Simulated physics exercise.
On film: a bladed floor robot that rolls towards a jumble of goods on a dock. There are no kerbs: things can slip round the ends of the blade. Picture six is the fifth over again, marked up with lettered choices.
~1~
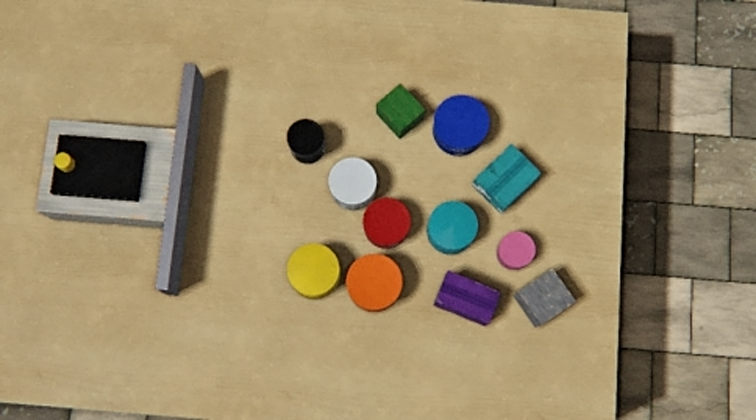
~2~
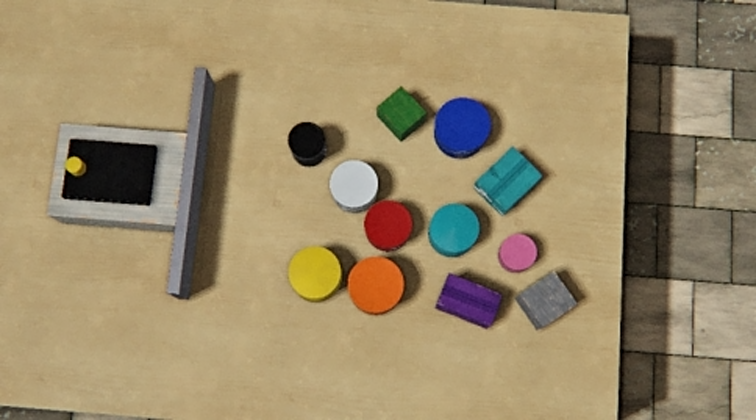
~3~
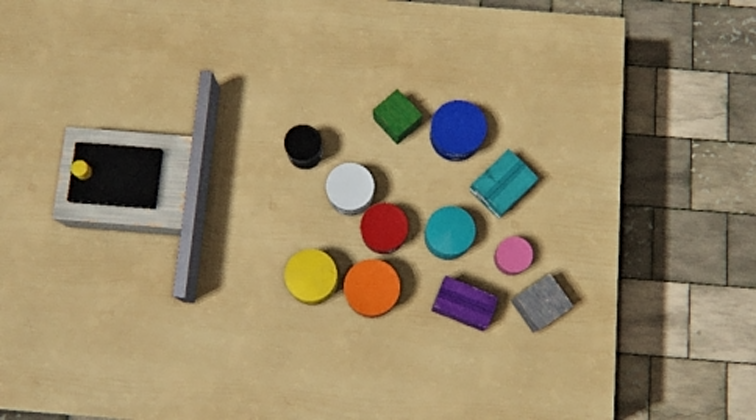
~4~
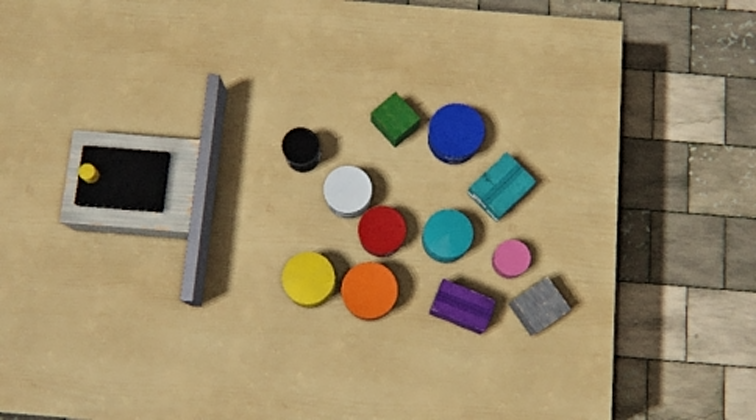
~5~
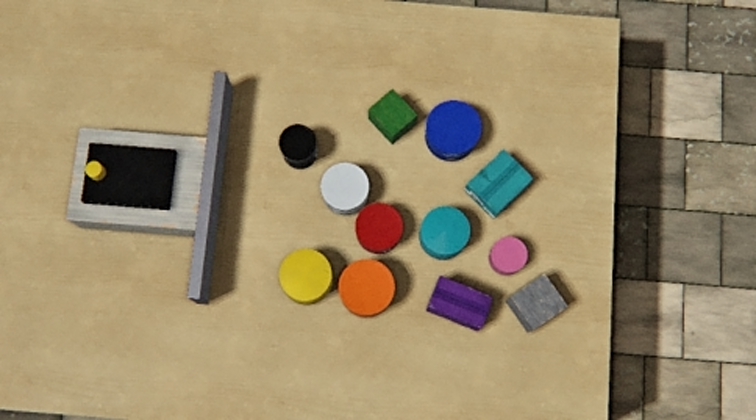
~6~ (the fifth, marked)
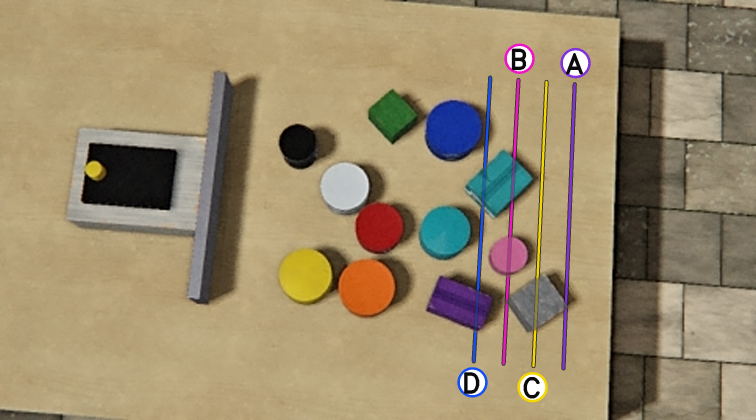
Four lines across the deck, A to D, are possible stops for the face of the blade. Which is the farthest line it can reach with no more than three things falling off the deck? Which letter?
As far as mark C.
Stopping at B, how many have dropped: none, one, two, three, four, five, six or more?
The count is none.
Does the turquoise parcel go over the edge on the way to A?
Yes.
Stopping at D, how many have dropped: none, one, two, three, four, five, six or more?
The count is none.
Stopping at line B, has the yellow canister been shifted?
By then, yes.
On the marked copy, A at (569, 222); B at (511, 217); C at (540, 220); D at (482, 215).
Taking C. A third of the way, robot (256, 186); orange pail (404, 295); yellow canister (353, 279).
Two thirds of the way, robot (378, 196); grey crate (558, 303); turquoise parcel (542, 187).
When it is over, robot (472, 203); turquoise parcel over the edge; turquoise canister (614, 238); one fallen.
As for the rest, A drops five; B is within the limit but short; D is within the limit but short.
